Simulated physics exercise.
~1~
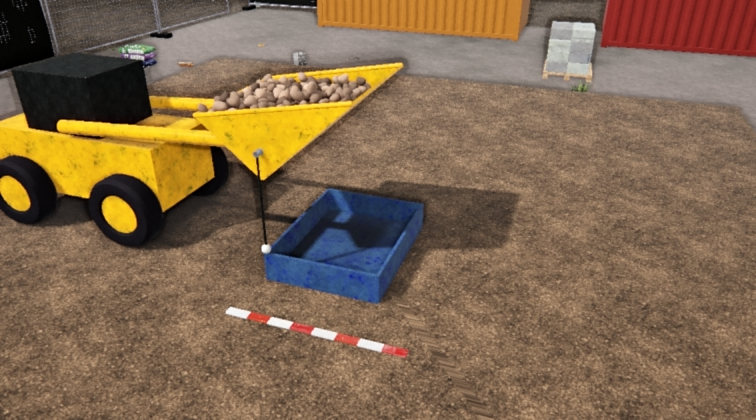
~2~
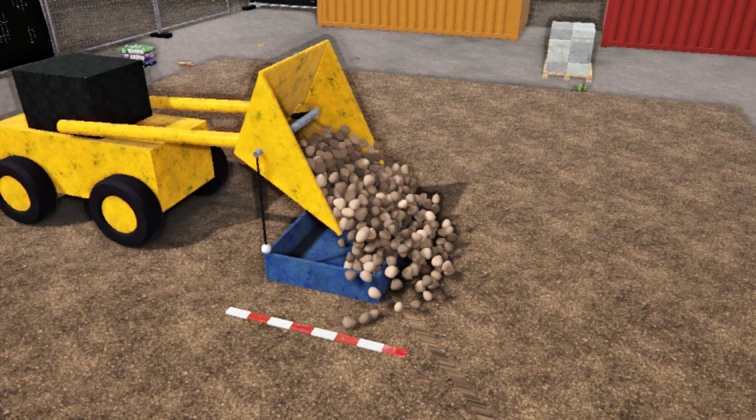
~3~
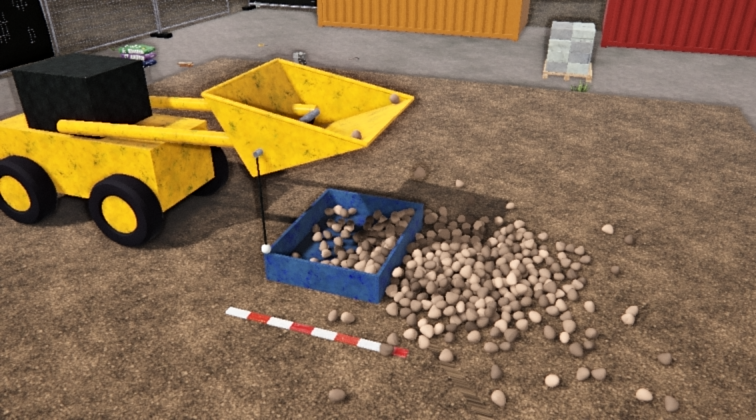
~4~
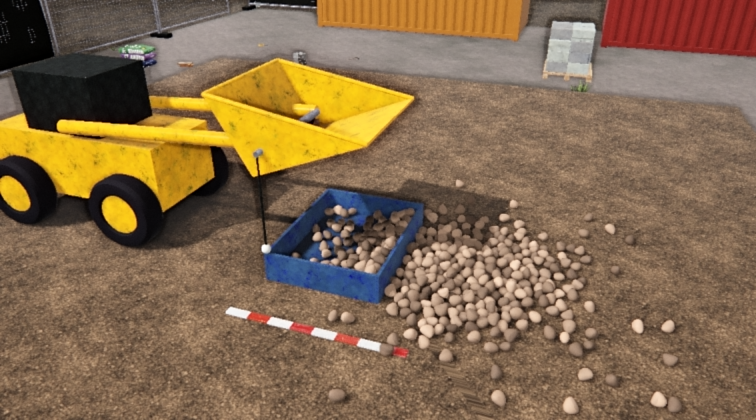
On a patch of brown dirt before orange and red containers, seen from above at an angle, a yellow loader with a black block on top stands at left. Its raised bucket, heaped with brownish round stones, hangs over an open blue bin, with a red and white striped staff lying in front. The bucket tips forward and down to the right, and the stones pour out over the bin's far side. The bucket then swings back up, nearly empty. Some stones lie in the bin, but most end spread across the dirt to its right, a few scattered farther off.
